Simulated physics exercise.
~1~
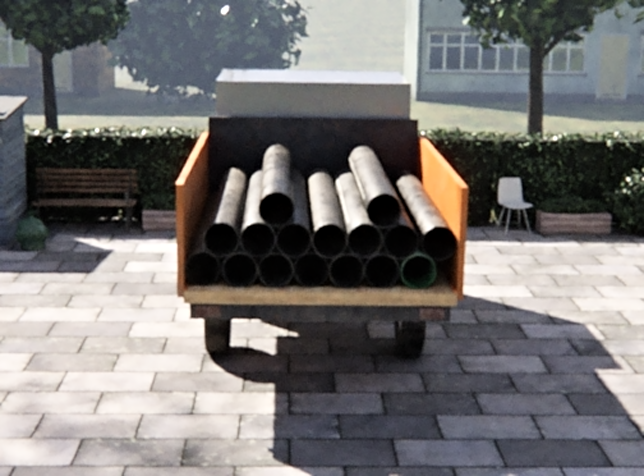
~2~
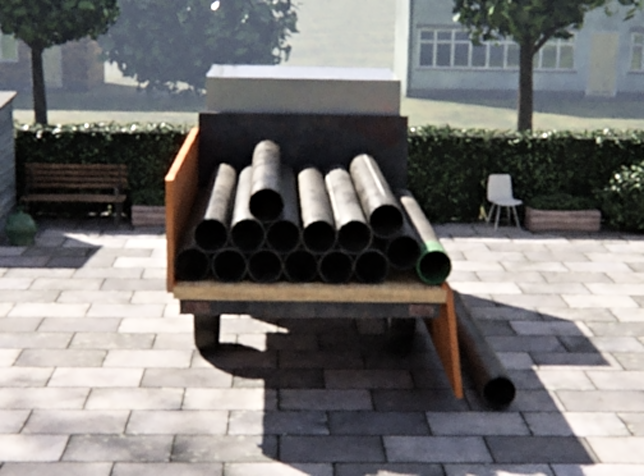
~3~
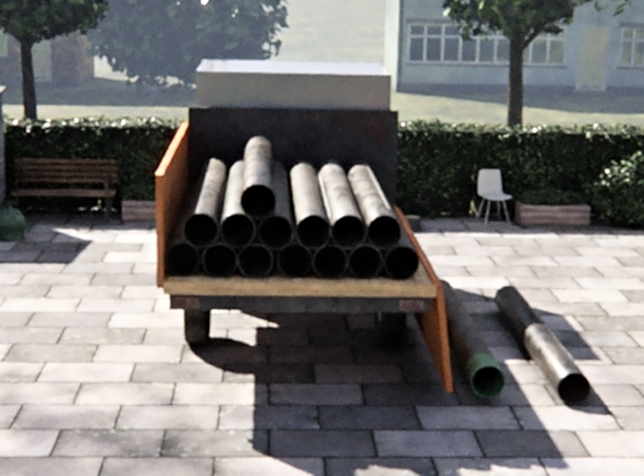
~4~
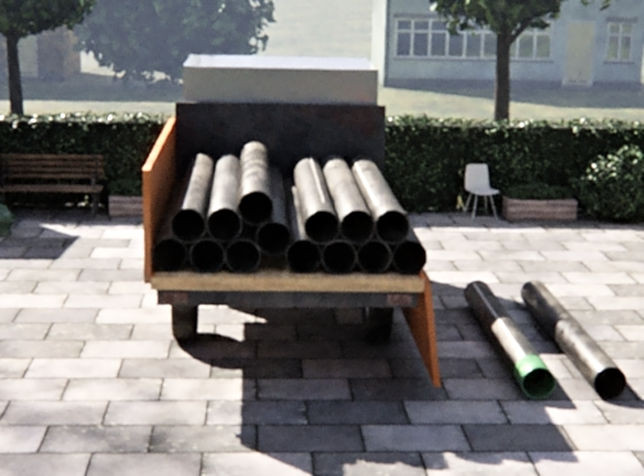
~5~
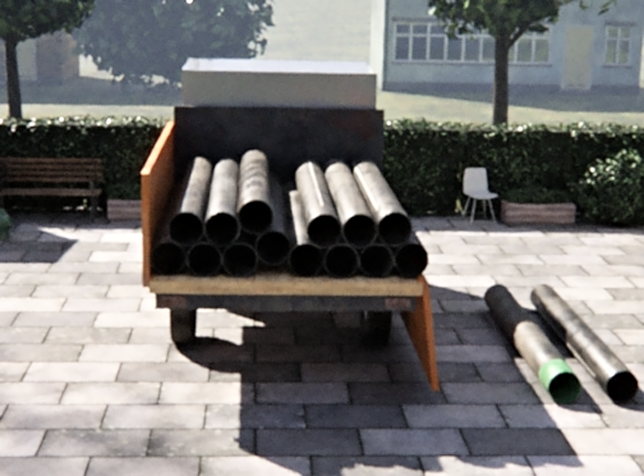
The right side panel drops open, and two pipes, one green-ended, roll off onto the paving.
